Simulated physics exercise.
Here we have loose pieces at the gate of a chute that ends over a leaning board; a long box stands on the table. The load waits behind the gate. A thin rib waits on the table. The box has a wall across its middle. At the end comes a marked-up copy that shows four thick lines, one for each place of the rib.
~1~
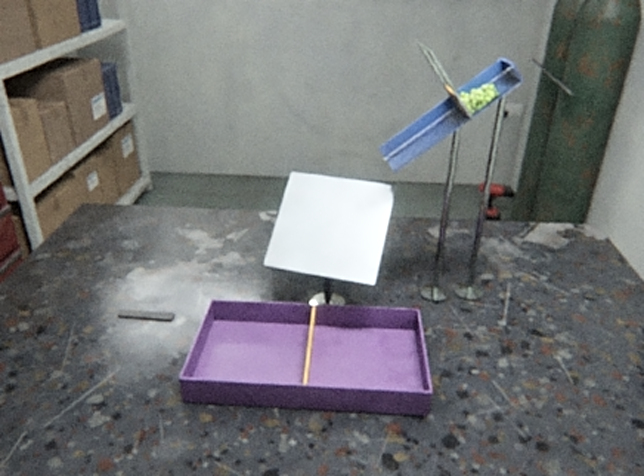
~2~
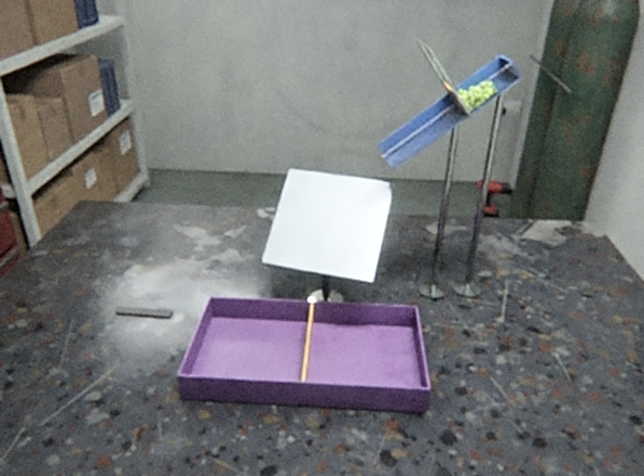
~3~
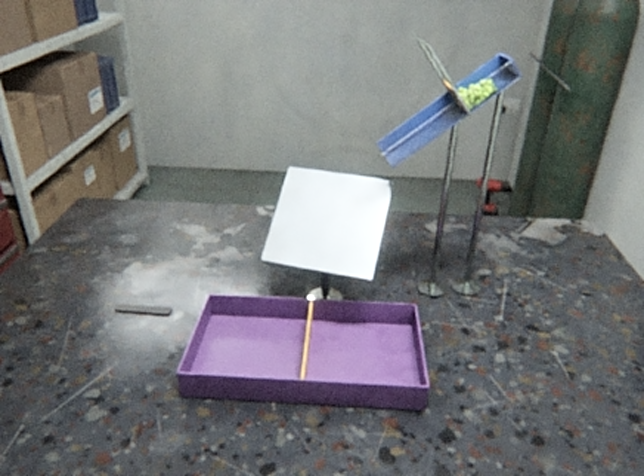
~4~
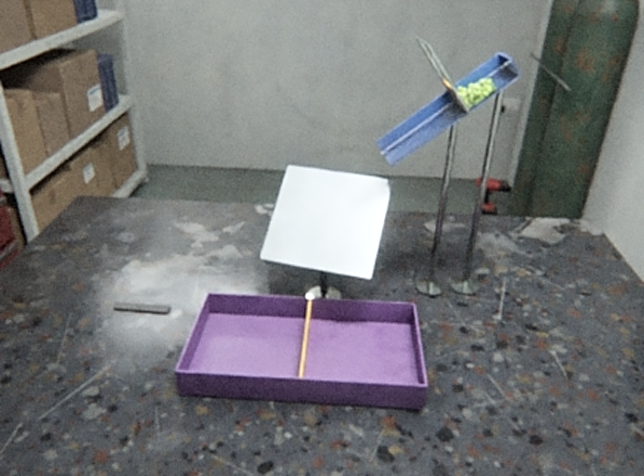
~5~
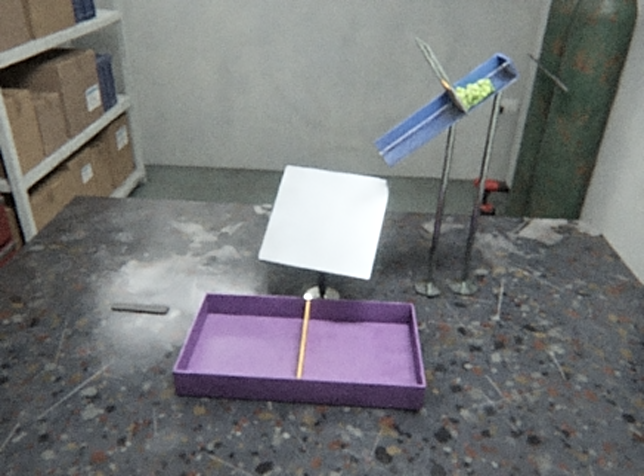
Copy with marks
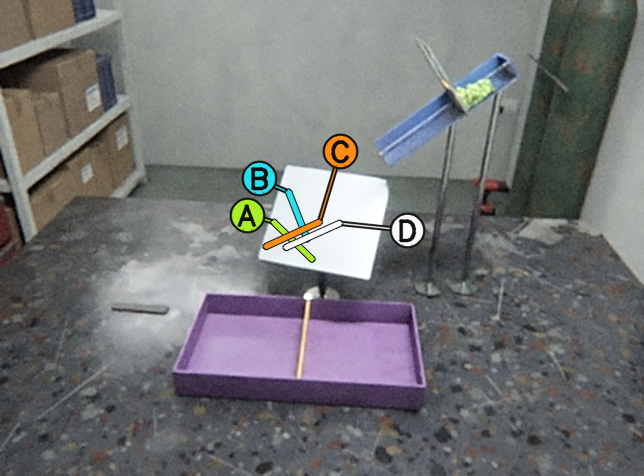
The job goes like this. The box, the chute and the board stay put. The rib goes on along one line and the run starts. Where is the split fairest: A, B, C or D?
Best: B.
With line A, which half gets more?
Right.
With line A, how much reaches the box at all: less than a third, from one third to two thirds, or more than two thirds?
It is more than two thirds.
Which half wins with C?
Left.
On the marked copy, line A from (273, 222) to (312, 259); line B from (288, 192) to (307, 238); line C from (319, 222) to (266, 246); line D from (339, 223) to (286, 247).
Choosing A, of what is caught, about a quarter in the left half, most in the right.
Choosing B, of what is caught, about a third in the left half, about two thirds in the right.
Choosing C, of what is caught, nearly all in the left half, a small part in the right.
Choosing D, of what is caught, most in the left half, a small part in the right.
